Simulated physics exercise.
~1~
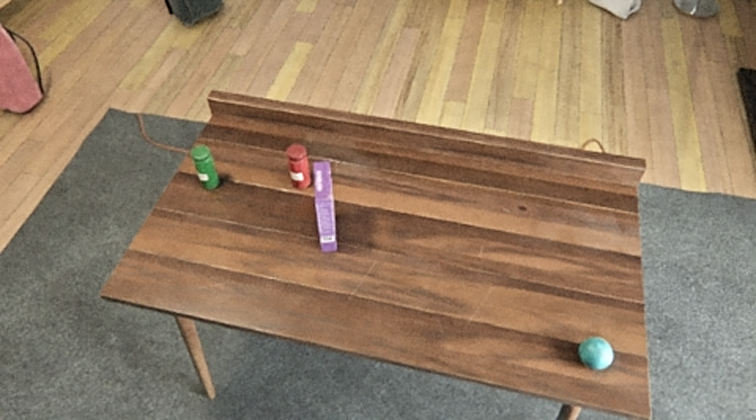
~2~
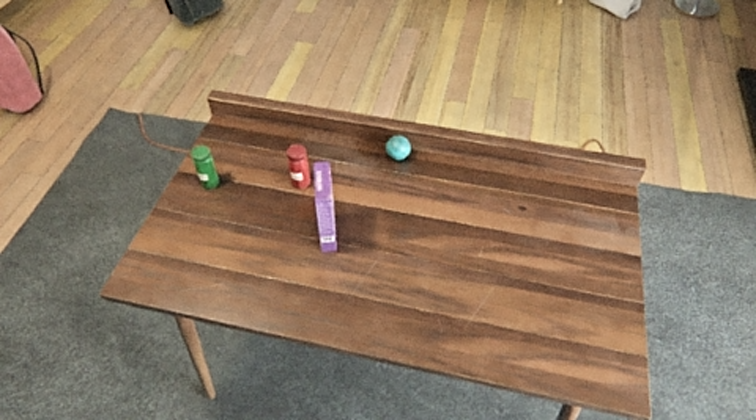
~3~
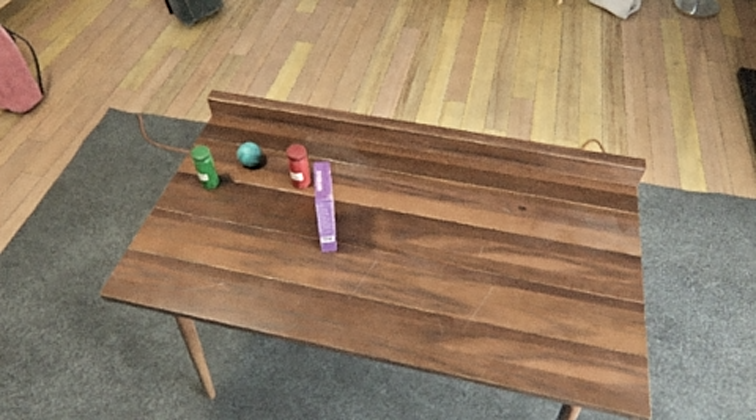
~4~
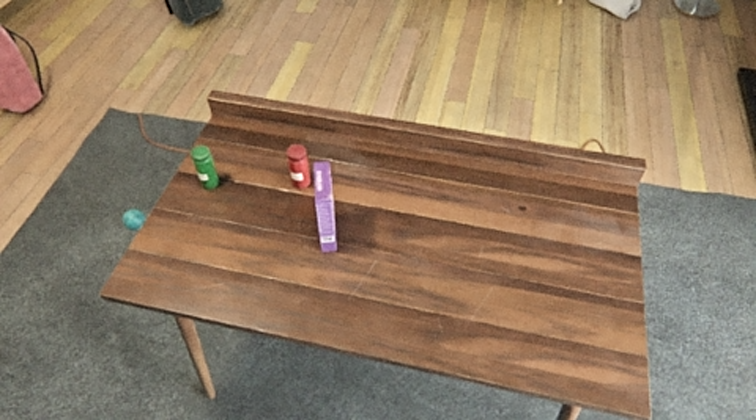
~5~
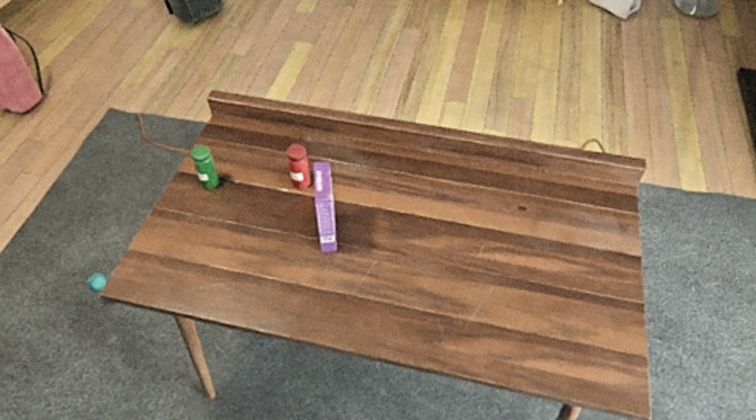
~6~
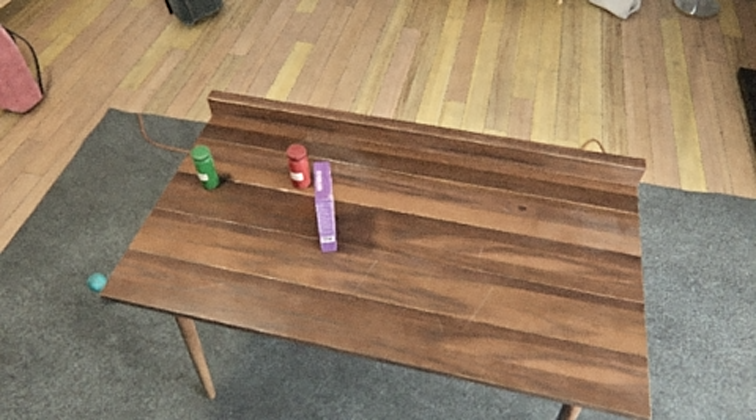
On a wooden table with a raised rail along its far side, a turquoise ball moves left and up toward the rail, passes behind a red shaker, then leaves over the left edge and rests on the grey carpet, while both shakers and the purple packet stay in place.
